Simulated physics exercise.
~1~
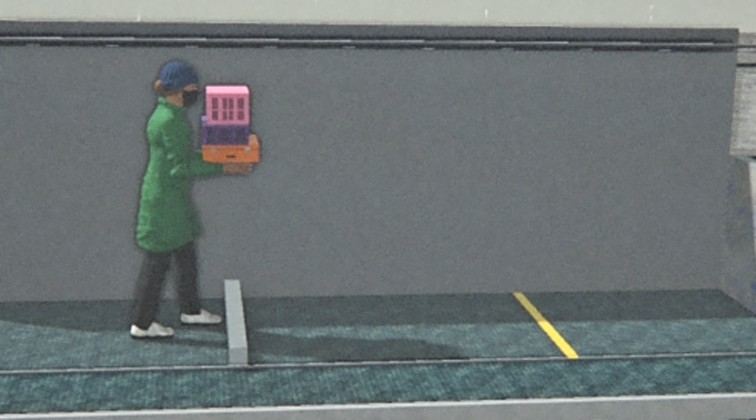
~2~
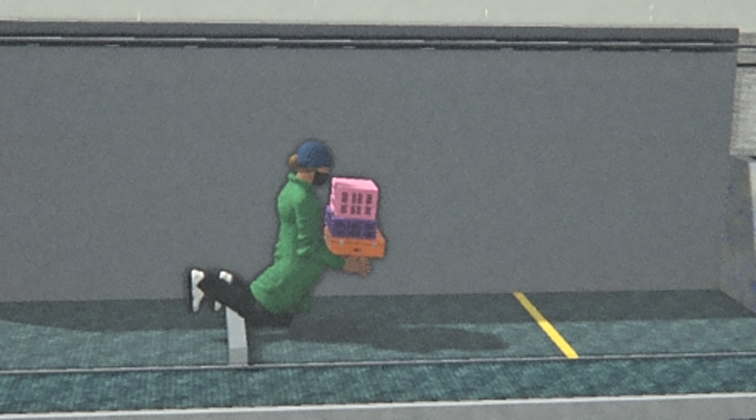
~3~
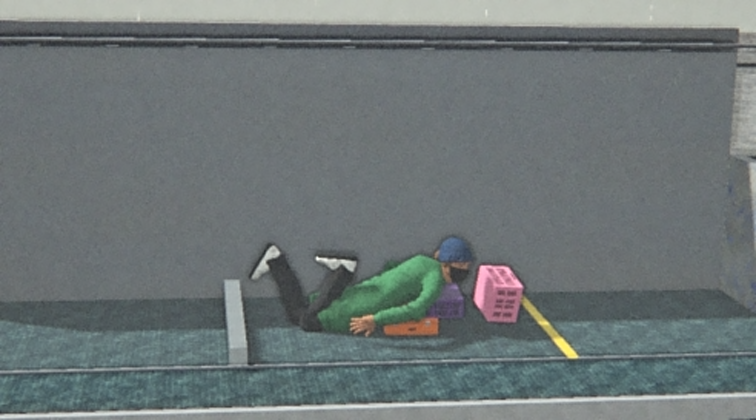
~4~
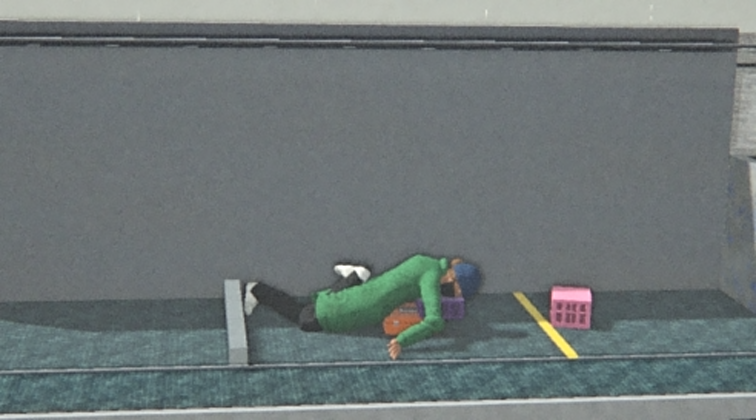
In this clip, a person in a green coat and blue cap carrying three stacked boxes pitches forward over a low grey rail and falls face down; the pink crate tumbles right past the yellow line, while the purple crate, orange toolbox and person's head stay short of it.
